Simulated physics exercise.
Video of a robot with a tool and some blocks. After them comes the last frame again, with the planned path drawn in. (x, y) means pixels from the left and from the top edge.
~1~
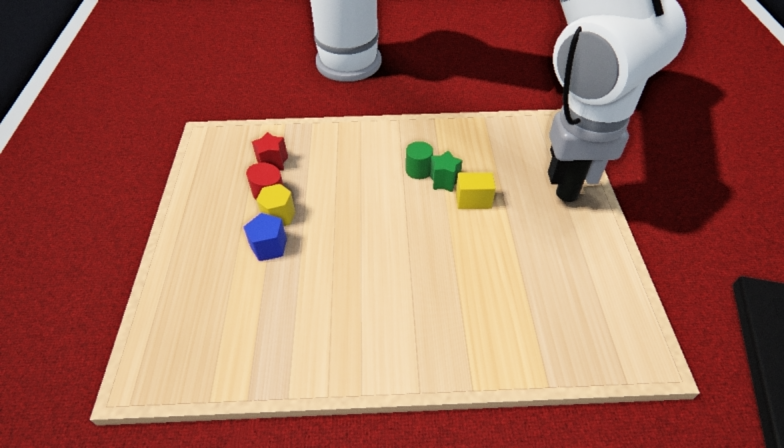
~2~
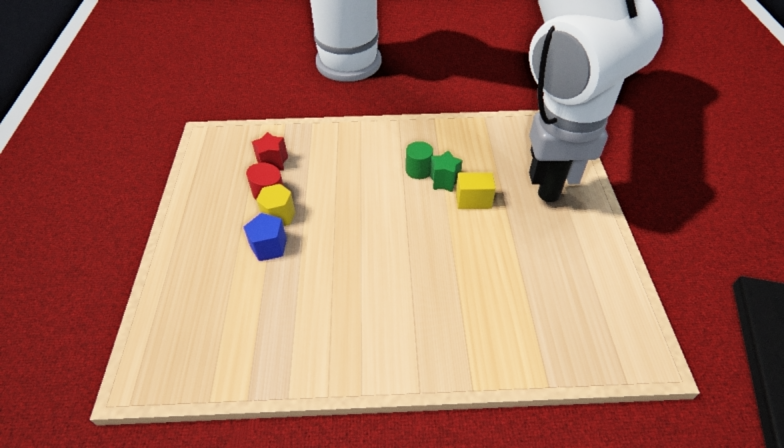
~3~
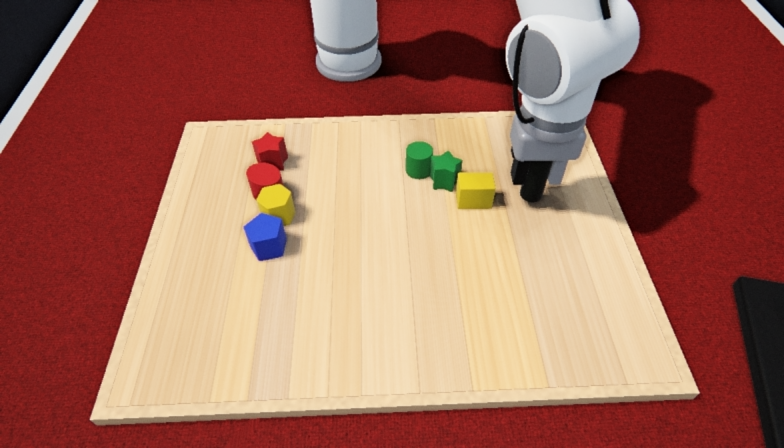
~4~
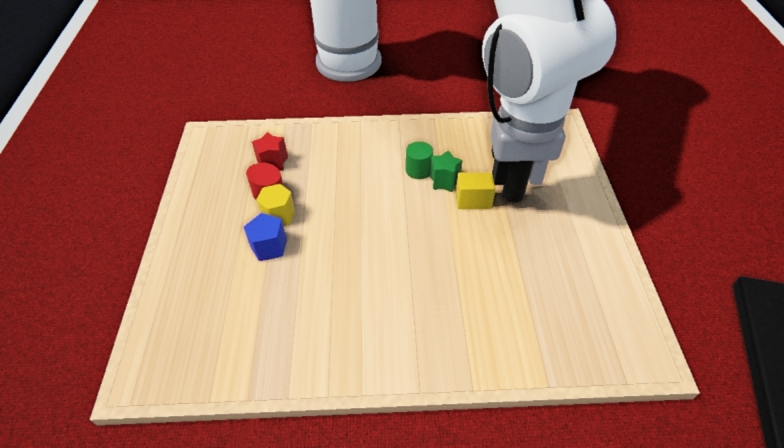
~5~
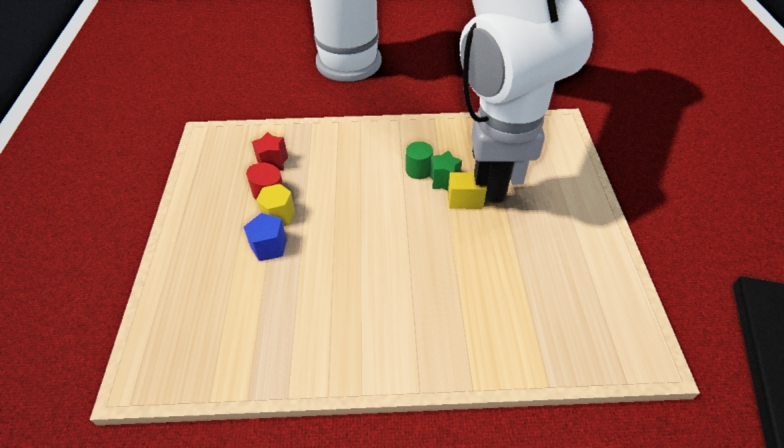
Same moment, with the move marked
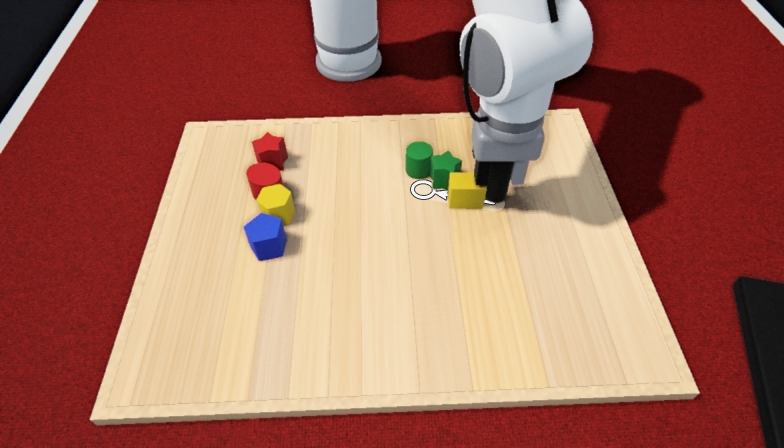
A wooden board lies on a red surface, seen from above at an angle by a camera that stays still. On the left sit a red star, a red round block, a yellow block and a blue block, and right of centre a green round block, a green star and a yellow oblong. A white robot arm slides its black tool leftward across the board and nudges the yellow oblong slightly left.
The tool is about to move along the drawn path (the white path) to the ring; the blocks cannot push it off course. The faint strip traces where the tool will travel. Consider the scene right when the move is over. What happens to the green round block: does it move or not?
It gets pushed out of place.
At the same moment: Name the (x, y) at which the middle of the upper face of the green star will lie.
I expect it at (432, 154).
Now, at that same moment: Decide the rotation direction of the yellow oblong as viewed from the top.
Viewed from the top, it goes anticlockwise.
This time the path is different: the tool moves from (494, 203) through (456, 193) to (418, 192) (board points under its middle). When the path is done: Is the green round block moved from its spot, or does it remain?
It does get moved.
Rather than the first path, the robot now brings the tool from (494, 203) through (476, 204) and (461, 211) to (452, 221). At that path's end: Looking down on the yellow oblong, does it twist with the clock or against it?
The turn is clockwise.
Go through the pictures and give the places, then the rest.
In the first picture, tool's lower end at (567, 194); green round block at (420, 150); green star at (446, 161); yellow oblong at (477, 180).
In the second picture, tool at (549, 194); blocks still.
In the third picture, tool at (531, 195); blocks still.
In the fourth picture, tool at (513, 195); blocks still.
In the fifth picture, tool at (495, 195); green round block at (420, 150); green star at (446, 161); yellow oblong at (468, 180).
Drawn move, from (494, 203) over (470, 199) and (446, 195) to (423, 190).
The first path, step by step. One third of the way, tool at (470, 191); yellow oblong at (443, 181).
Two thirds of the way, tool at (446, 187); green round block at (416, 147); green star at (440, 156), turned 30° clockwise; yellow oblong at (420, 182), turned 30° anticlockwise.
At the end, tool at (424, 182); green round block at (412, 140); green star at (432, 154), turned 80° clockwise; yellow oblong at (403, 183), turned 55° anticlockwise.
